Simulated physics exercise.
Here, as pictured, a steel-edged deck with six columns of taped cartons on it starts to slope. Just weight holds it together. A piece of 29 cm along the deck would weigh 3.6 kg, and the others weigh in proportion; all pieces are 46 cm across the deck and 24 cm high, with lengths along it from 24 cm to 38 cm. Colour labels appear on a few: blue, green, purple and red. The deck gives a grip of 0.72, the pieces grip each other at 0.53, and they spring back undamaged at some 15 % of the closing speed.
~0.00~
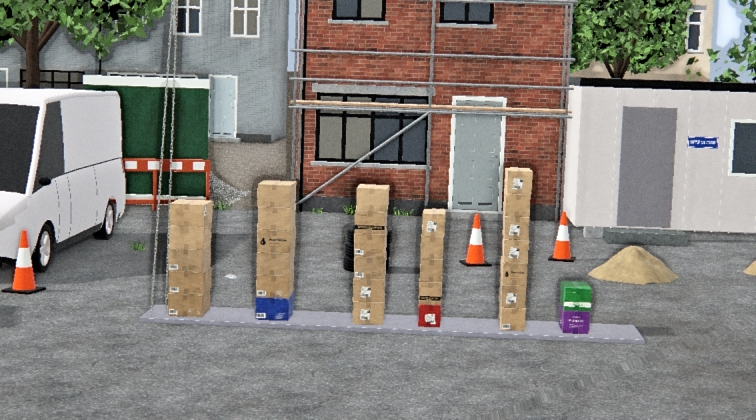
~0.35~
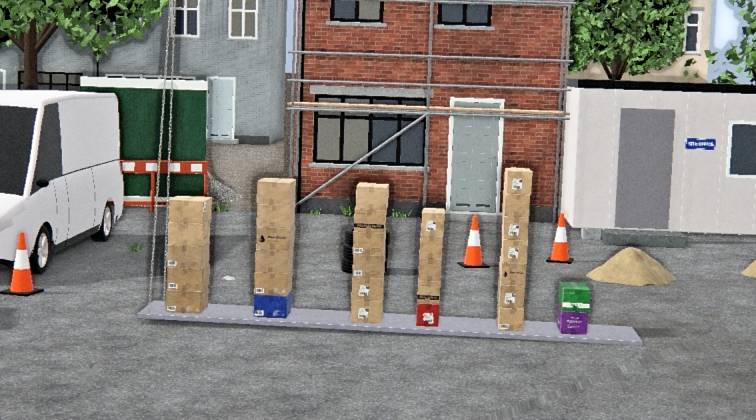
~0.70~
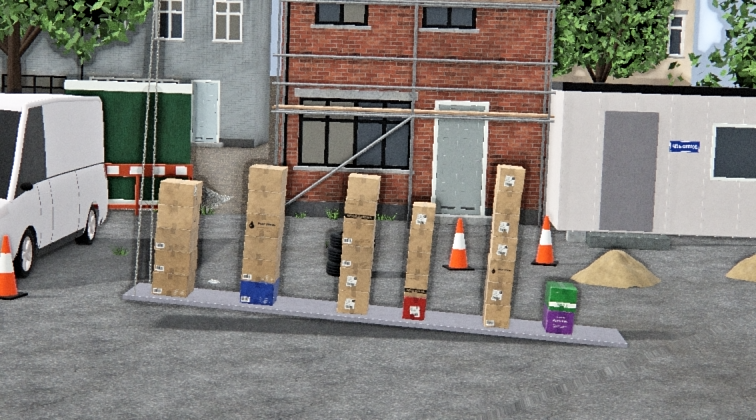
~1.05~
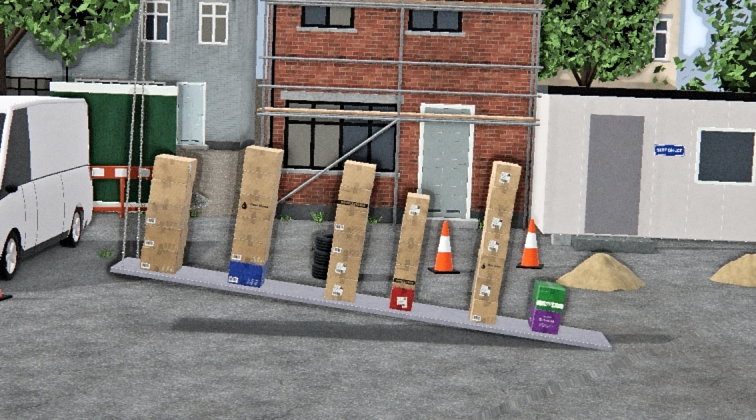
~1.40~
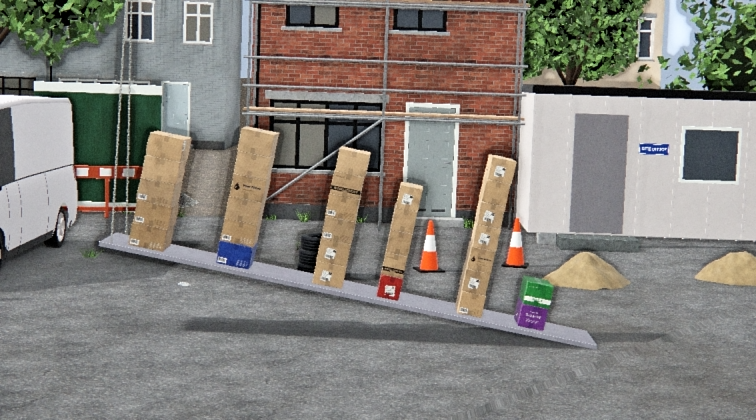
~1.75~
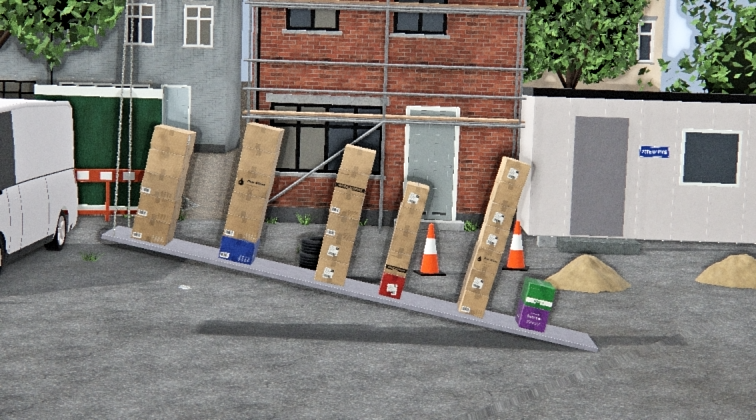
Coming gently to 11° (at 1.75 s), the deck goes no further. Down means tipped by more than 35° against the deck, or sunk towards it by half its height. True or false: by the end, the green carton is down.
True.
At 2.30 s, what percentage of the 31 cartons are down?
5 per cent.
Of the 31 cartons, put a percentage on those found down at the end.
I'd put it at about 40 percent.
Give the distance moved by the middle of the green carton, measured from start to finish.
About 65 cm.
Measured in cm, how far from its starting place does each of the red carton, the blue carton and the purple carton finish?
About: Red 50, blue 70, purple 20.
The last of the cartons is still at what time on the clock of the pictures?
At about 4.0 s.
By 2.30 s, slope 11°; 1 of the 31 cartons down; green carton unmoved; red carton tilted 14°.
By 2.78 s, slope 11°; 11 of the 31 cartons down; green carton tilted 10°; red carton on its side.
When it is over (4.2 s), slope 11°; 13 of the 31 cartons down; green carton on its side; red carton on its side; blue carton unmoved. In pixels of the last frame, middles, green carton near (585, 325), red carton near (413, 288).
